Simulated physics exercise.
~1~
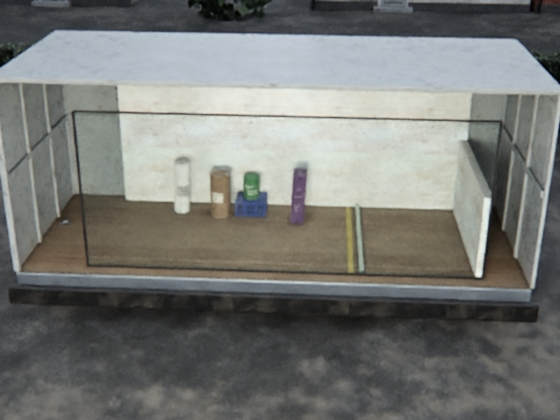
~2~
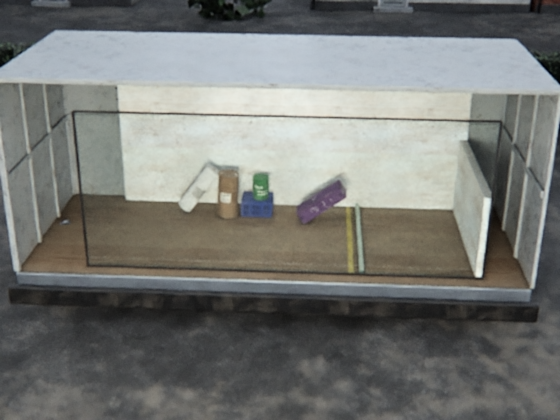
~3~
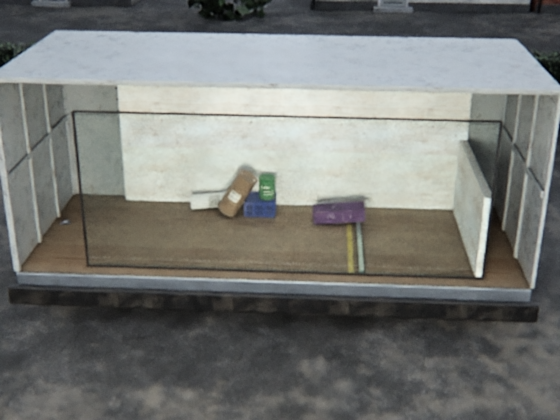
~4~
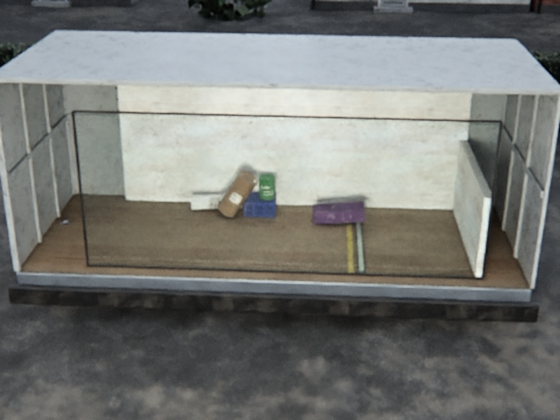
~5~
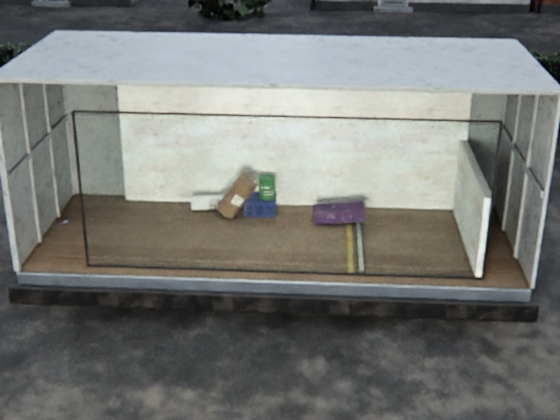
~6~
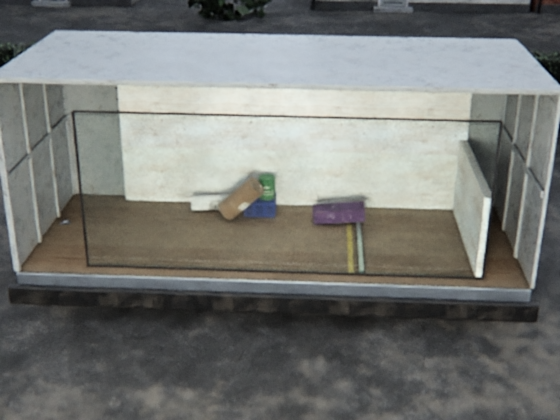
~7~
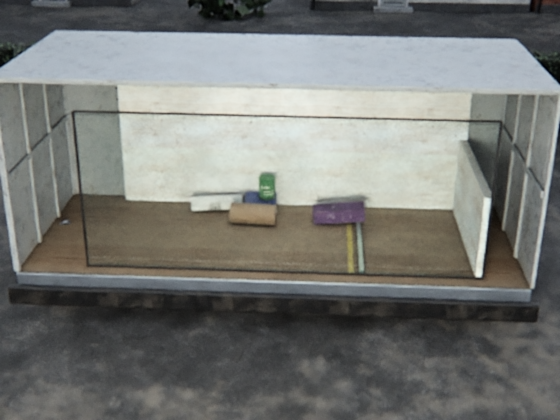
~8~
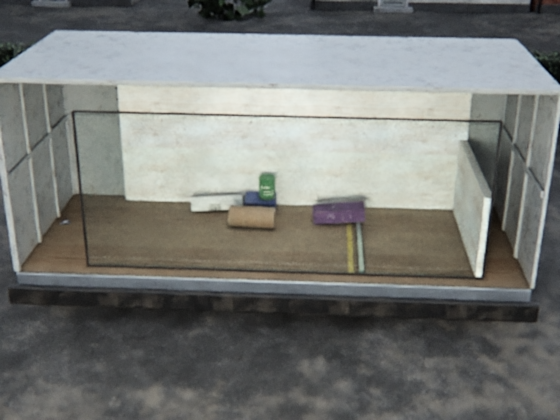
Open-fronted bay with purple box and white roll toppling rightward, brown drum leaning then falling flat, green bucket staying upright.
